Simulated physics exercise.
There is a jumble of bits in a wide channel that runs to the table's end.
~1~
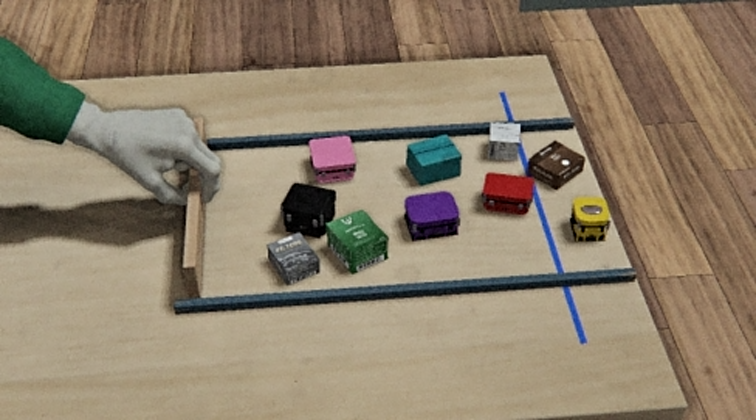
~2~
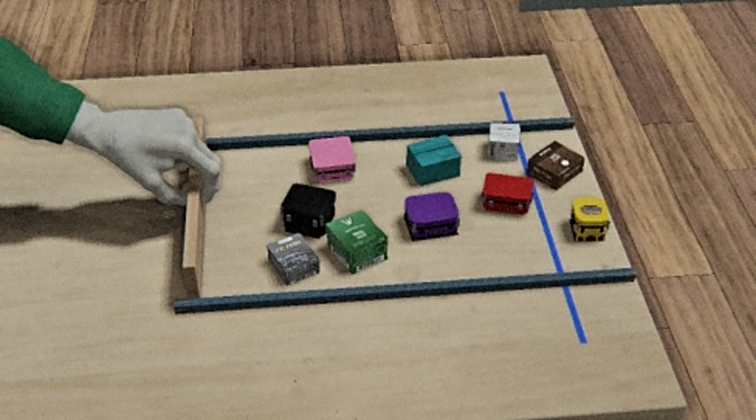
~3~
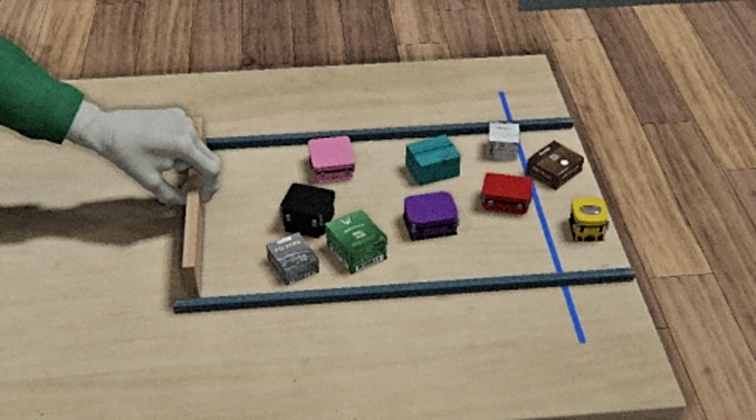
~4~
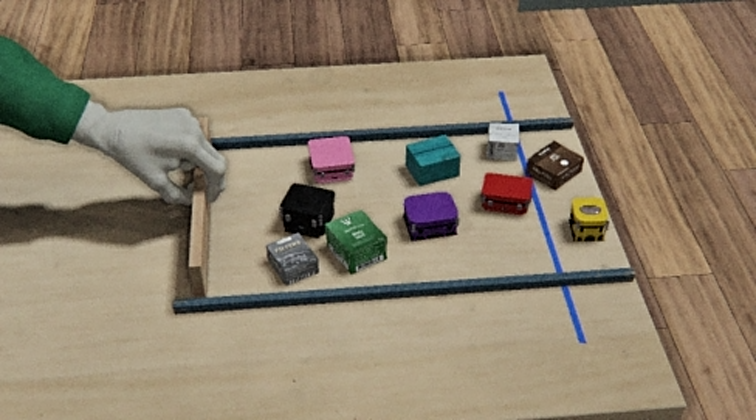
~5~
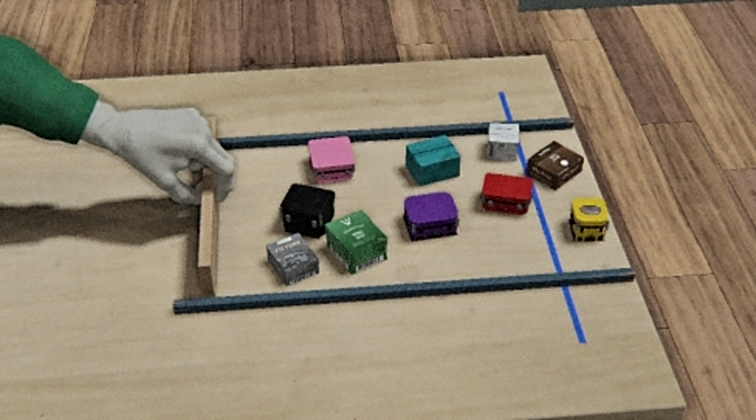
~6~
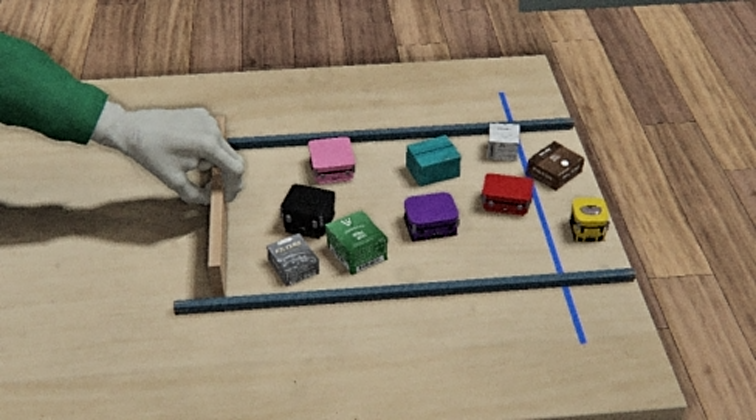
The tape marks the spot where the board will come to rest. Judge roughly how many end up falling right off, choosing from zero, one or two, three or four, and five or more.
The pieces that topple off will total three or four.
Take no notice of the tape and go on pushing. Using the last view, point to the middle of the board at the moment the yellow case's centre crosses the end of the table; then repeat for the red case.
The middle is at (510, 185) when it's the yellow case, and at (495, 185) when it's the red case.
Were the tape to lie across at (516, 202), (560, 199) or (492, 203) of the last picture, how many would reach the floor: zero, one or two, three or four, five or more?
First three to four, then more than four, then either one or two.
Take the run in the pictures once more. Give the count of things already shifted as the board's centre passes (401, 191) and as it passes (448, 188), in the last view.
The first number is 7, the next one 9.
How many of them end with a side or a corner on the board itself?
3 end up touching it.
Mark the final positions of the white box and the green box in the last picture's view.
The white box ends at (572, 130) and the green box at (599, 217).
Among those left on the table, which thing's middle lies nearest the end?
The one you want is the turquoise box.
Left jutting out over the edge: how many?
Overhang count: 3.
Soon after, none off yet; yellow case at rest near (589, 220); brown box at rest near (555, 165); white box at rest near (503, 142).
After that, none off yet; yellow case at rest near (589, 220); brown box displaced a little near (565, 161); white box displaced about its own width near (524, 138).
In the end, the number that fall off is three or four; gone, purple case, red case, brown box and yellow case.
